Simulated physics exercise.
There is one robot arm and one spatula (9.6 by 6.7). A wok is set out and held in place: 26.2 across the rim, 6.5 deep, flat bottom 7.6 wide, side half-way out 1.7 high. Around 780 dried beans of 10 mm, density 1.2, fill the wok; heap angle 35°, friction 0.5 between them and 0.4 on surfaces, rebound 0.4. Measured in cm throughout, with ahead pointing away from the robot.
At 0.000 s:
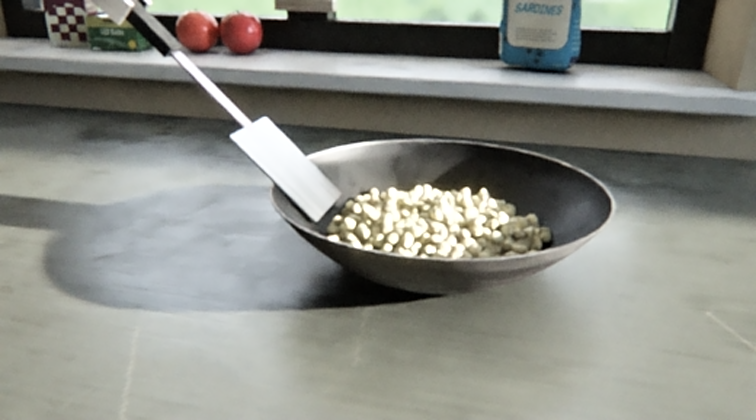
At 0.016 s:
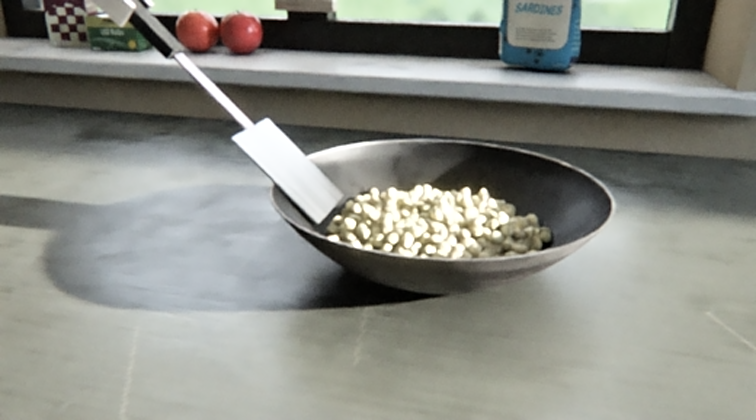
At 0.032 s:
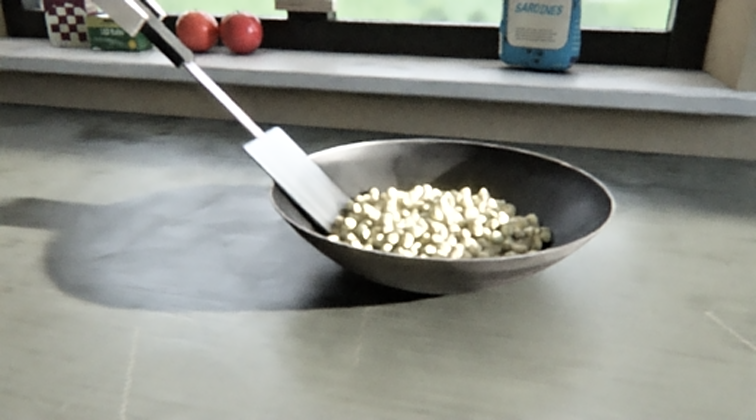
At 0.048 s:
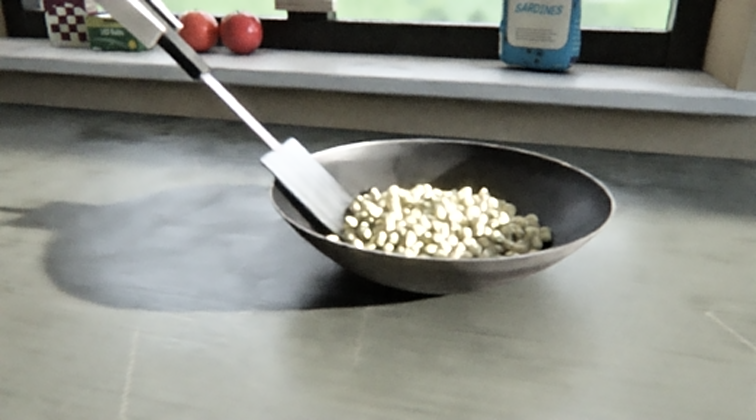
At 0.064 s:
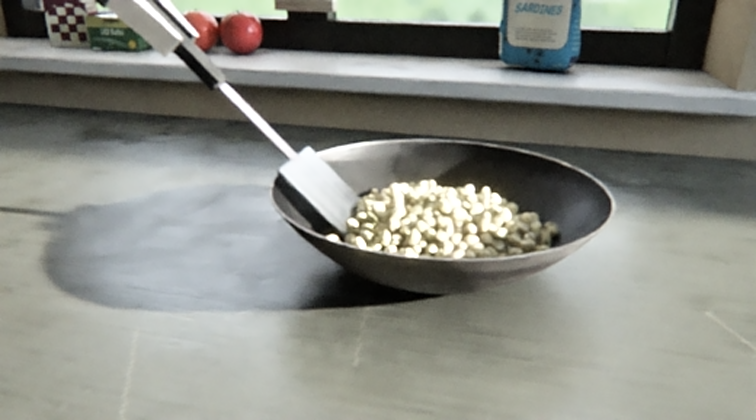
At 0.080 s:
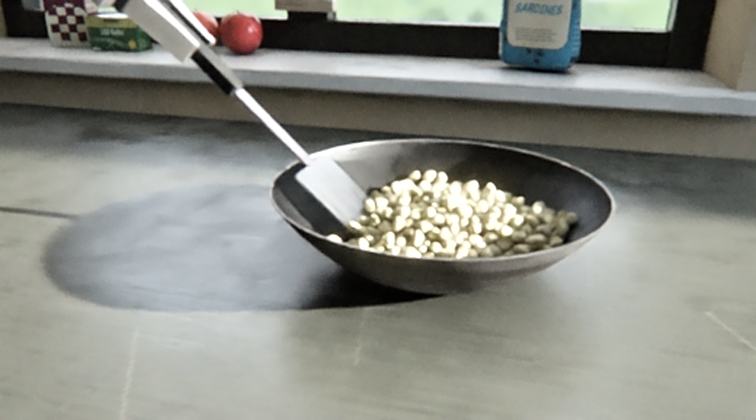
In this clip, a spatula held by a robot arm at the upper left slides down and to the right into a dark wok of pale beans, pushing the heap a little to the right while the wok stays still.
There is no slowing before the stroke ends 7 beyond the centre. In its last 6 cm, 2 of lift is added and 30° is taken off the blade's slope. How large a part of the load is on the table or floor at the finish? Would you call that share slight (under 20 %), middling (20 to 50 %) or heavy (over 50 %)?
It is slight.
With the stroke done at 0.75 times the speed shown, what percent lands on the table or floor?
Near 5 in a hundred.
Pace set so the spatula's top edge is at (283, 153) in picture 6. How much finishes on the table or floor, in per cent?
0 %.
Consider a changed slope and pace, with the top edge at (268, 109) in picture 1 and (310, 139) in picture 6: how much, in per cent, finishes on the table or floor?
Some 5 per cent.
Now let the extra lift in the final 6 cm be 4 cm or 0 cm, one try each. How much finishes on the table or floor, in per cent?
I'd say close to 20 percent for the first and close to 10 percent for the second.
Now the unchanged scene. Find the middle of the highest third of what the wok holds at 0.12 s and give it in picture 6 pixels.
It is centred near (491, 216).
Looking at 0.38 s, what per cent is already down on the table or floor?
About 15 per cent.
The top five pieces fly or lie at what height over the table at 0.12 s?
I'd say close to 6 cm on average.
After 0.12 s, sloping 43°, highest piece 7 above the table; 784 in the wok.
After 0.16 s, sloping 31°, highest piece 8 above the table; 783 in the wok, 1 on the blade or in flight.
After 0.38 s, sloping 13°, highest piece 8 above the table; 671 in the wok, 99 on the table or floor, 14 on the blade or in flight.
After 1.43 s, sloping 13°, highest piece 7 above the table; 671 in the wok, 113 on the table or floor.
In the end, 671 in the wok, 113 on the table or floor. That is 14 % on the table or floor.
